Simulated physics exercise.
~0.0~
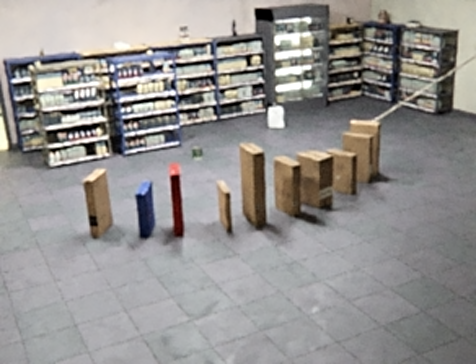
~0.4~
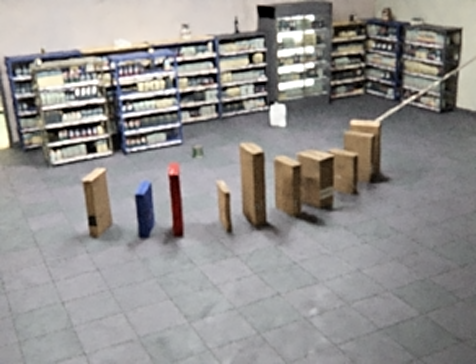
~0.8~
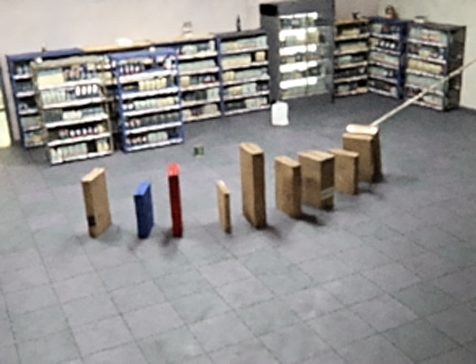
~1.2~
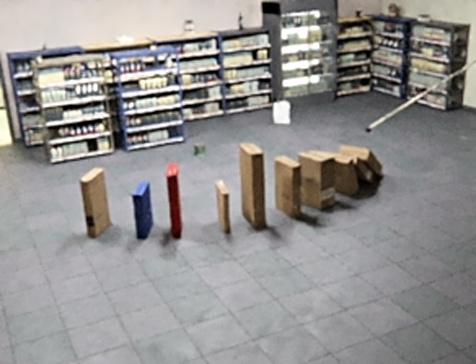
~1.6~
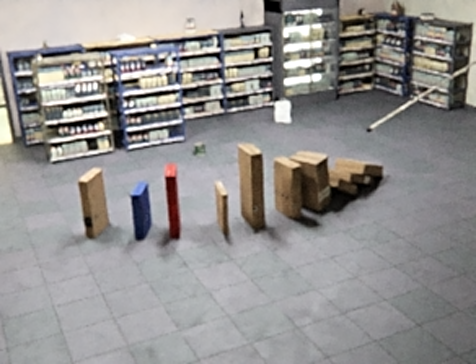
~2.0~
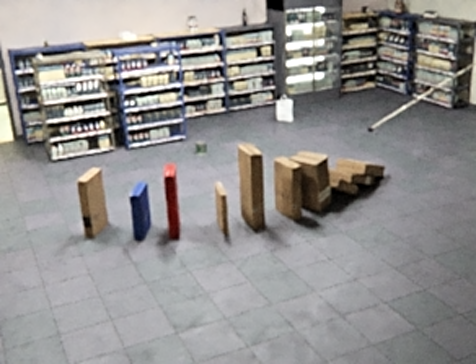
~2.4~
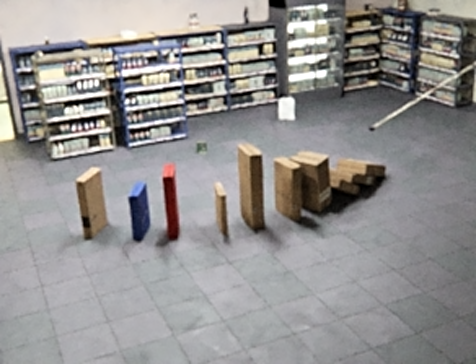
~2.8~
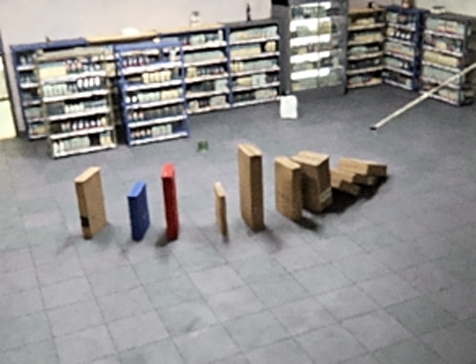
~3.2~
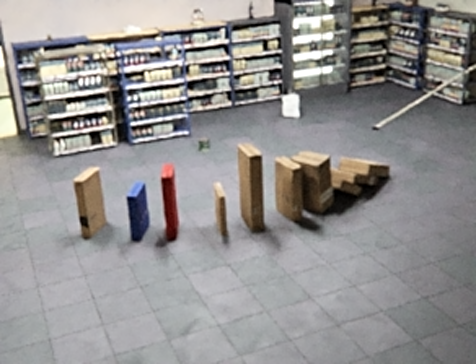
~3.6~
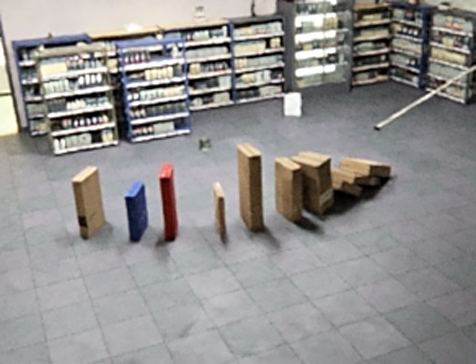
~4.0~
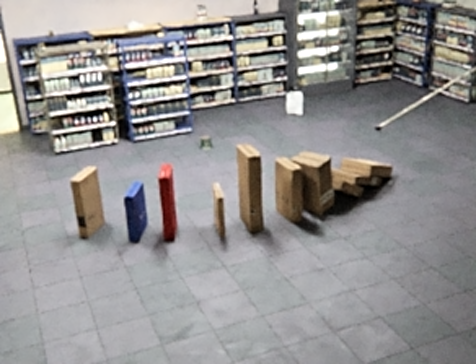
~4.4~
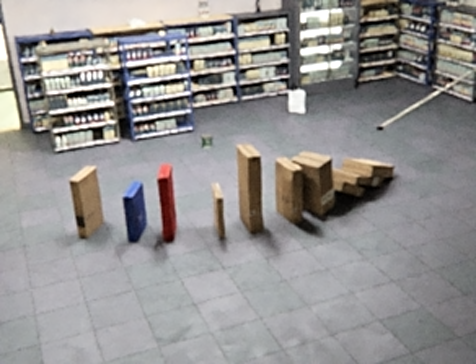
The video shows a curved row of upright cartons on a tiled floor near stocked shelves, where a pole tips the one at the right end. The cartons at that end topple leftward, then the fall stops, leaving the rest standing, including the red and blue ones.
